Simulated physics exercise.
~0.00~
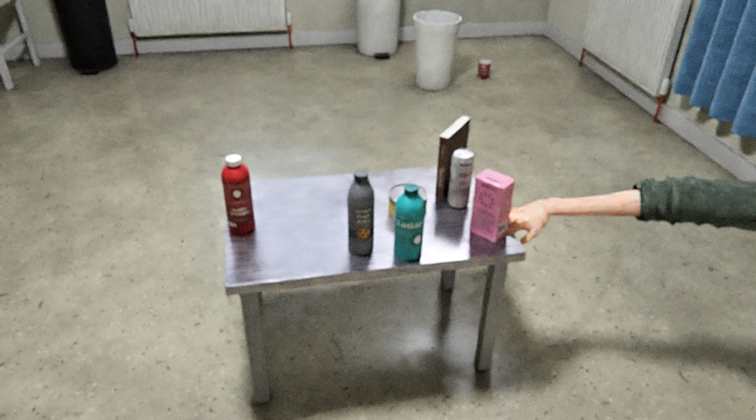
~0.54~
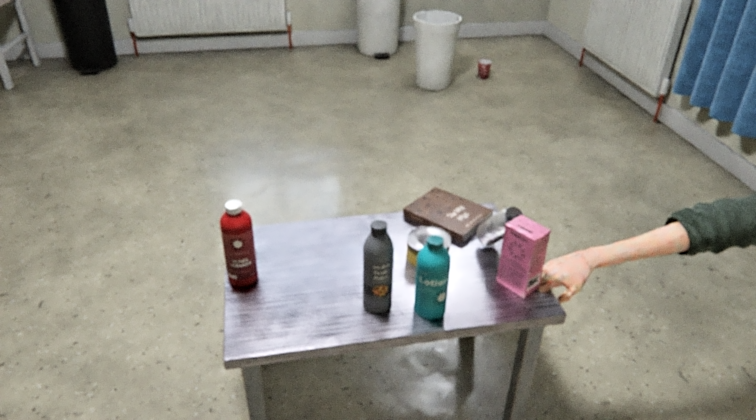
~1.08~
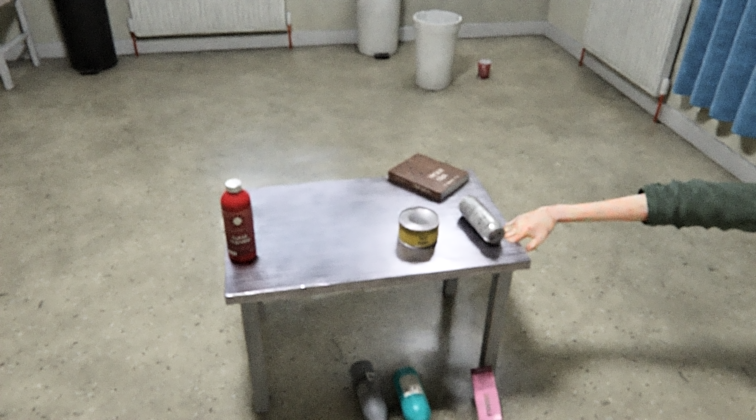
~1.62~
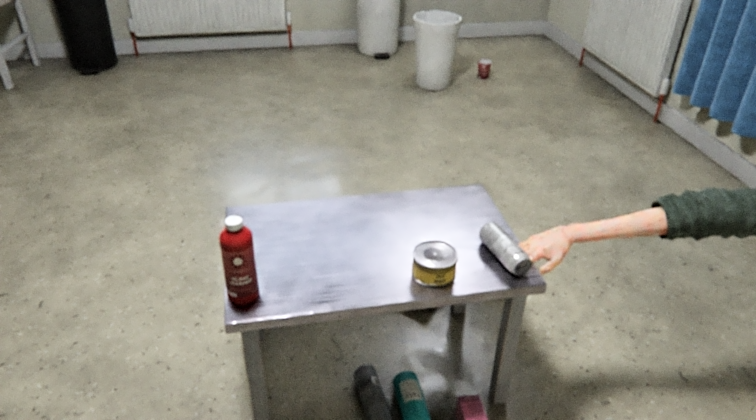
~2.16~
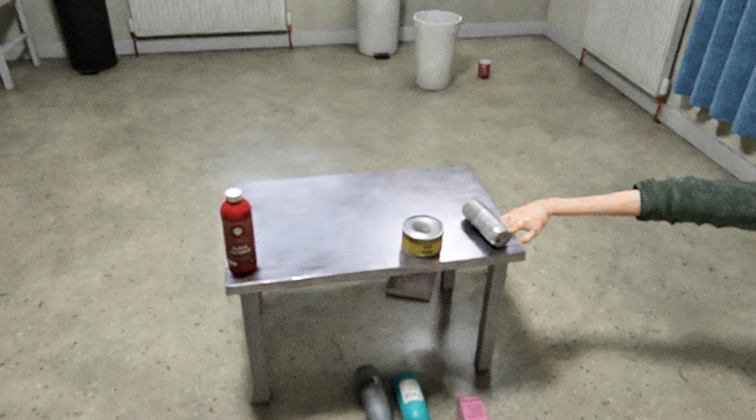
In a bare room, a hand jerked a small table about, knocking a book and white can over; the grey and turquoise bottles and pink carton fell off, then the book, leaving the toppled can beside the upright yellow tub and red bottle.
